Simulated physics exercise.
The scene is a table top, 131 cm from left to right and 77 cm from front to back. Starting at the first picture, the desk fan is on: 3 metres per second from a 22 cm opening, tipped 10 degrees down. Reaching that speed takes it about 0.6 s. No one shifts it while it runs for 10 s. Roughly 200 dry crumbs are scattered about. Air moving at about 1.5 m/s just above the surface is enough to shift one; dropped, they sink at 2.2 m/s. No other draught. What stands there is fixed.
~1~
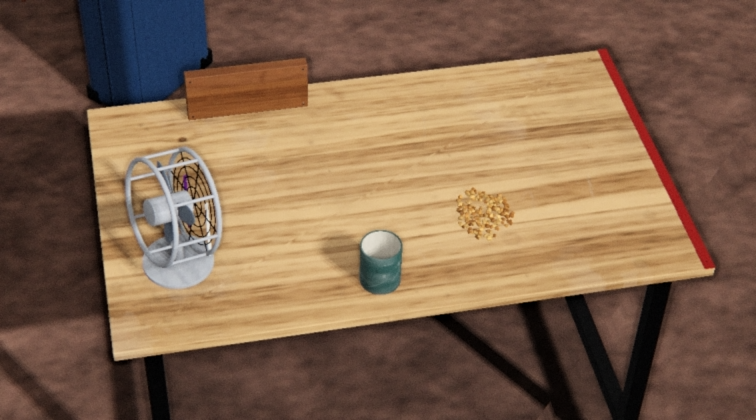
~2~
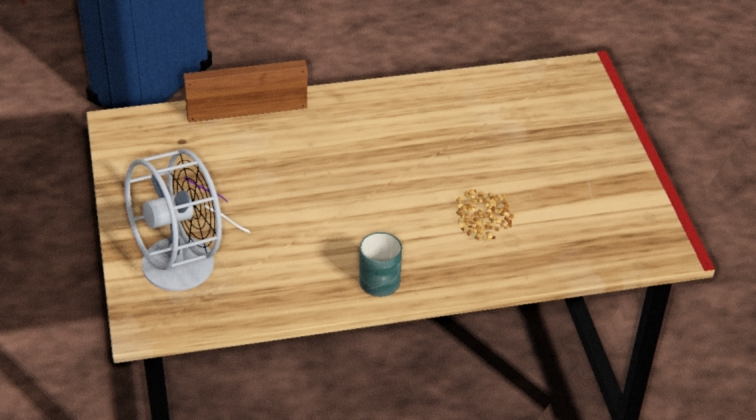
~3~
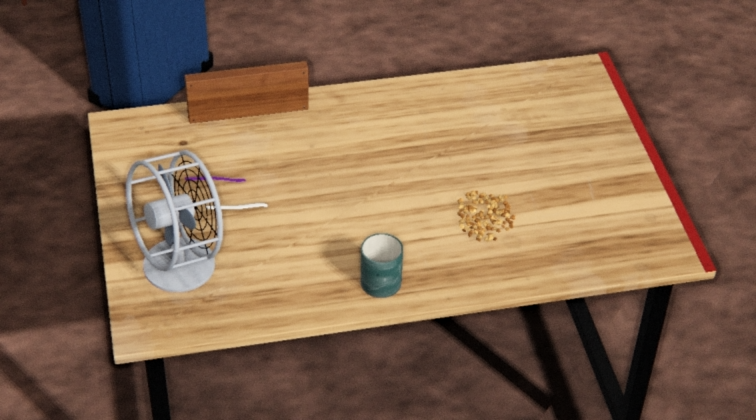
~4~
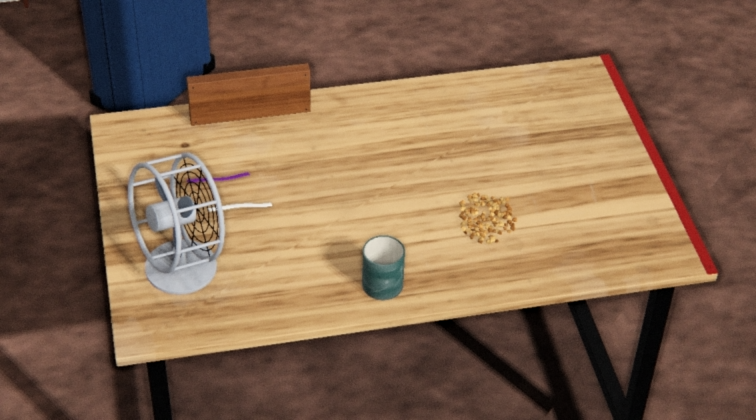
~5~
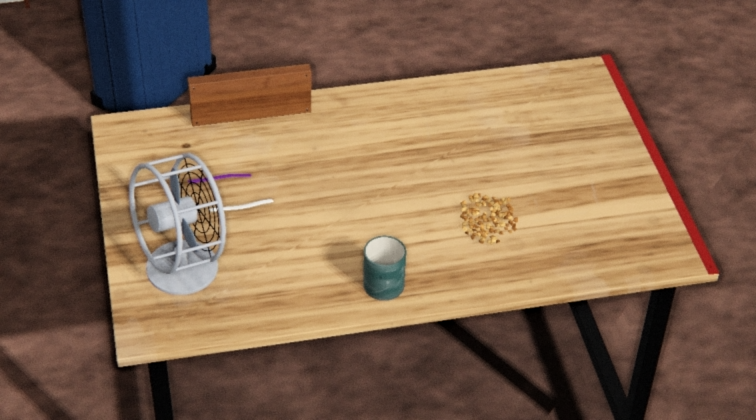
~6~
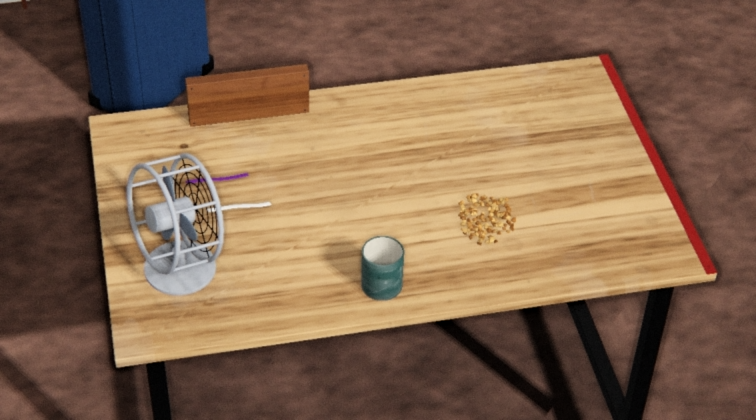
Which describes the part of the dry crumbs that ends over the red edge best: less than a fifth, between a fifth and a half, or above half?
Above half.
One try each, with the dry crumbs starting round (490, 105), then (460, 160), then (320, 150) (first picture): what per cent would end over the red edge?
It goes 30 %, then 100 %, then 0 %.
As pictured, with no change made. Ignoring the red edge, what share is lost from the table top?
Estimate: Near 0 %.
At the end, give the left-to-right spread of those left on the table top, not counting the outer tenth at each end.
I'd say close to 20 cm.
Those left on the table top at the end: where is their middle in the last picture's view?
Centre: Roughly (651, 235).
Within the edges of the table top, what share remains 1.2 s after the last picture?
Estimate: Around 30 percent.
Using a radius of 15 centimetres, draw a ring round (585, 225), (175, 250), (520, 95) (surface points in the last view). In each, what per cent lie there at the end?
Roughly 15 %, 0 % and 0 %, in that order.
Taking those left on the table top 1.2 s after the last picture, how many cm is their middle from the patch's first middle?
About 35 cm.
Then, 1.2 s after the last picture, 70 % are over the red edge; the middle of those still in play is near (647, 235); 70 % have settled or left.
Then, 2.4 s after the last picture, 70 % are over the red edge; the middle of those still in play is near (642, 239); 72 % have settled or left.
Then, 4.7 s after the last picture, 72 % are over the red edge; the middle of those still in play is near (651, 235); 74 % have settled or left.
Then, 9.2 s after the last picture, at the end, 74 % are over the red edge; the middle of those still in play is near (651, 235).
